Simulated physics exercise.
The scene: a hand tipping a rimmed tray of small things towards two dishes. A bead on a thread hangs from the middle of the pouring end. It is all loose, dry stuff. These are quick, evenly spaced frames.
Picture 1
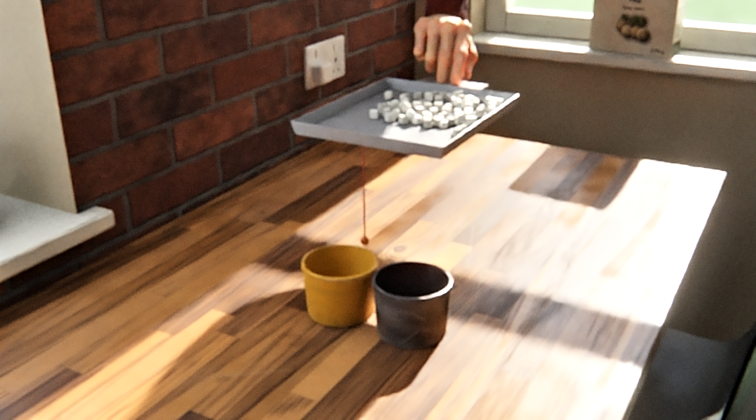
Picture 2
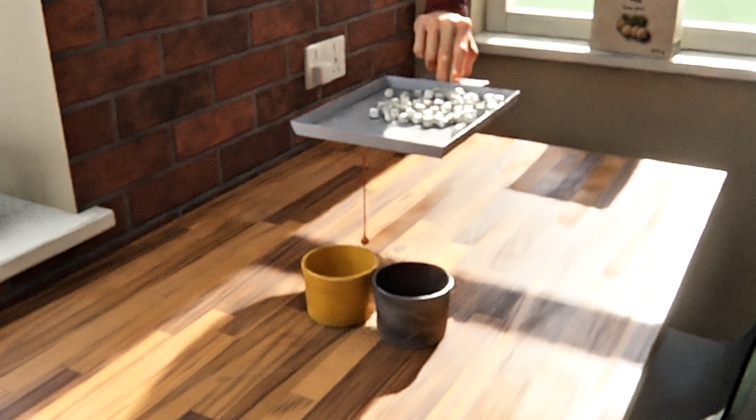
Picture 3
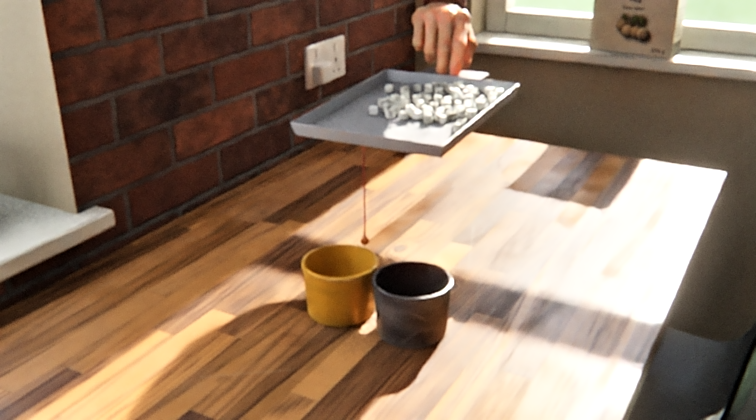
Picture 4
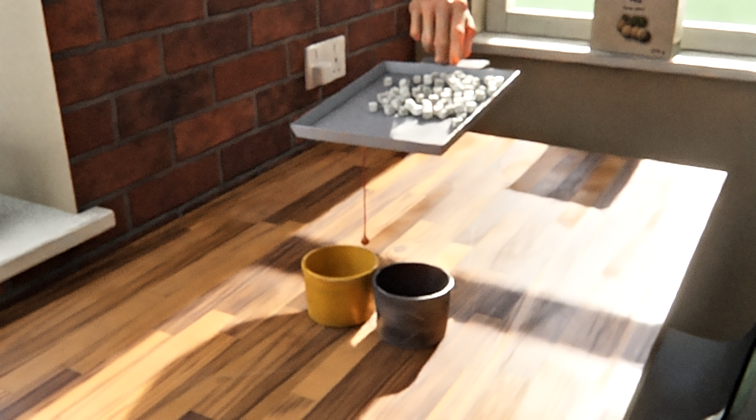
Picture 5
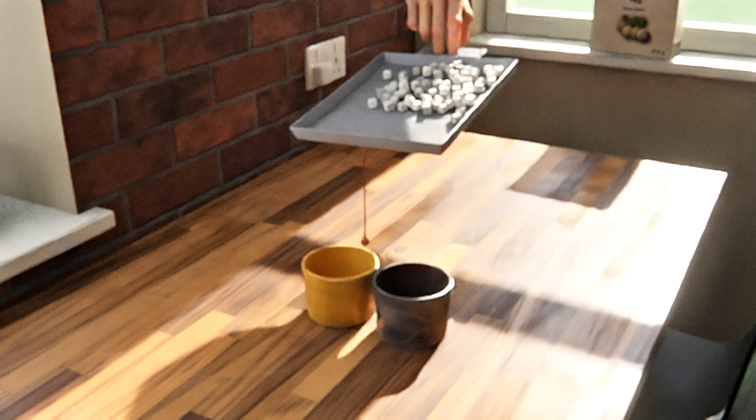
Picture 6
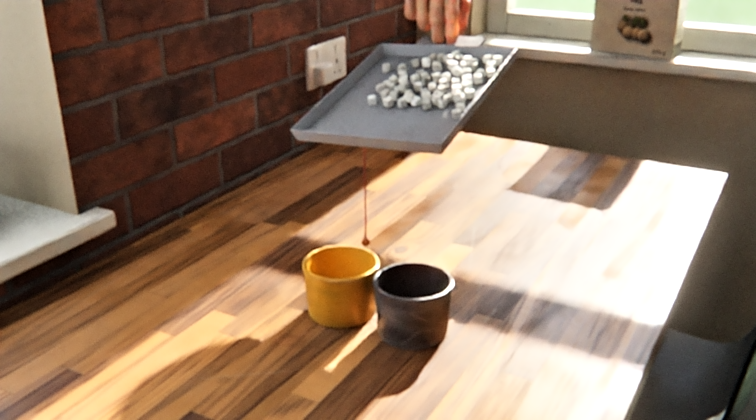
At the start, a hand holds a grey rimmed tray of small white cubes almost level above a yellow dish and a black dish on a wooden worktop. The hand then lifts the far side, gradually slanting the tray towards the dishes, while the cubes stay bunched near the raised side.
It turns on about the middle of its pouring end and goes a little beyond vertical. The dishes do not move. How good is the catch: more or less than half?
In the dishes lies under half of it.
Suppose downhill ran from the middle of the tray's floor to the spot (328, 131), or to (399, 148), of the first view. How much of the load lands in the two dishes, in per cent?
Near 10 % and 80 %.
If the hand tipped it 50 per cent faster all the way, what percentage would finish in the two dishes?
Roughly 30 in a hundred.
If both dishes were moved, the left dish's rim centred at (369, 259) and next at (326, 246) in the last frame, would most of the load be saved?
First less than half, then less than half.
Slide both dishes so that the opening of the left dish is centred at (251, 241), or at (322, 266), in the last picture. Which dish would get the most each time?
First right, then the left-hand dish.
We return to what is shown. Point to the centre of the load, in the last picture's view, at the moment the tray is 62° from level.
Around (341, 129).
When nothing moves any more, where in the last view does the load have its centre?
At about (313, 310).
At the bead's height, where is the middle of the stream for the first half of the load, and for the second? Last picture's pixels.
Early half (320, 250), late half (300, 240).
Shortly afterwards, tray tipped steeply; the bulk on the tray; only a few in the left dish; a little outside both; a little in the air.
Next, tray tipped past a quarter turn; the bulk on the tray; a little in the left dish; near a quarter outside both; only a few in the air.
Some moments later, tray tipped past a quarter turn; near a third in the left dish; near two thirds outside both.
In the end, tray tipped past a quarter turn; none at all in the right dish; near a third in the left dish; near two thirds outside both.
